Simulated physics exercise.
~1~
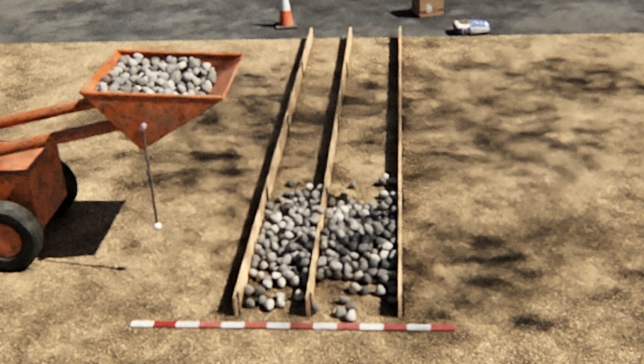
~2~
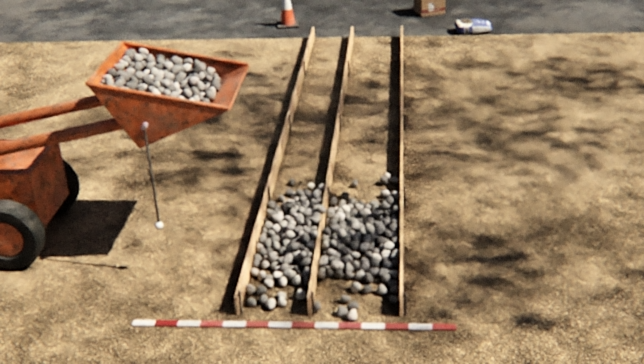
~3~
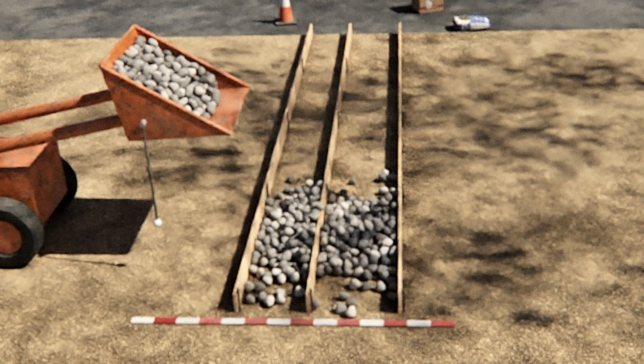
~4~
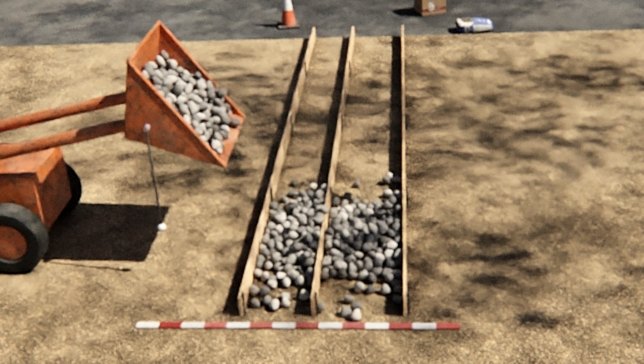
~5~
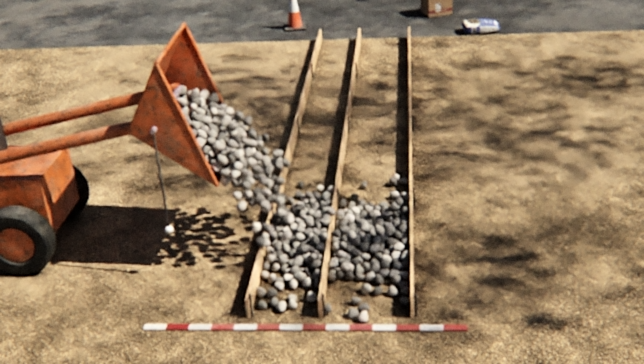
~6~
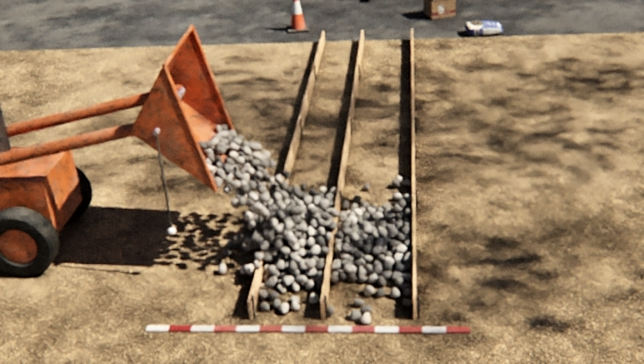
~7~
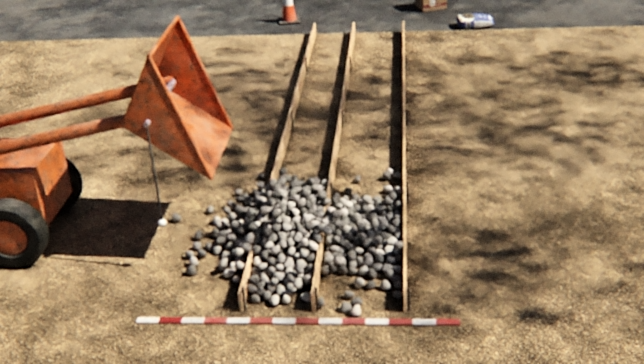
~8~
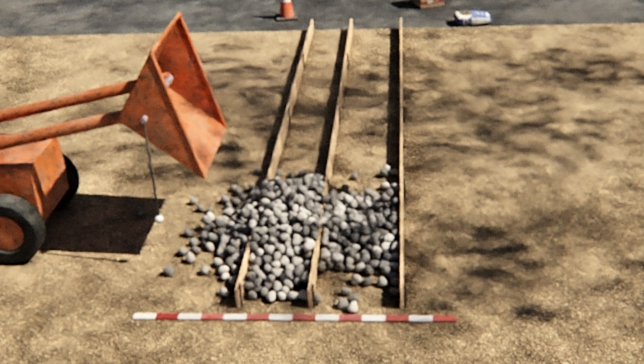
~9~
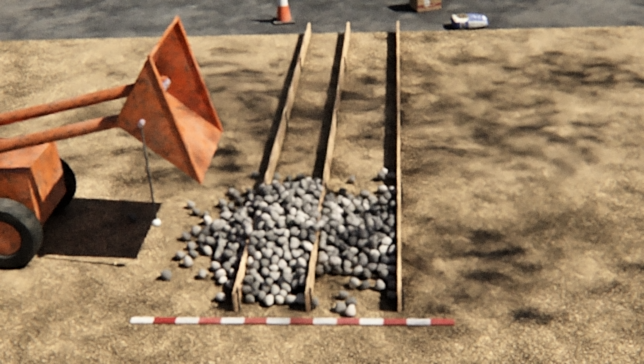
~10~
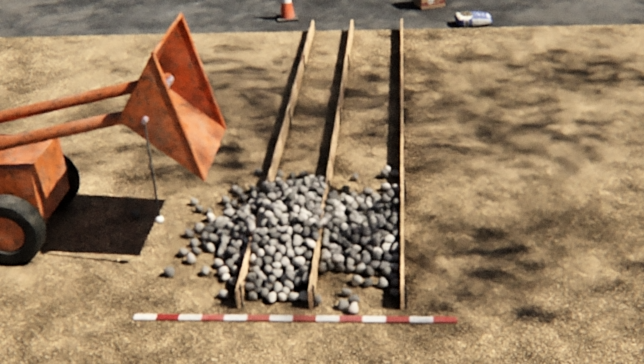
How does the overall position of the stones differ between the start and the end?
At the start the stones are split between the raised bucket at the upper left and the bays on the ground. At the end they all lie on the ground in and beside the bays, so their middle is clearly lower in the view and a little further right.
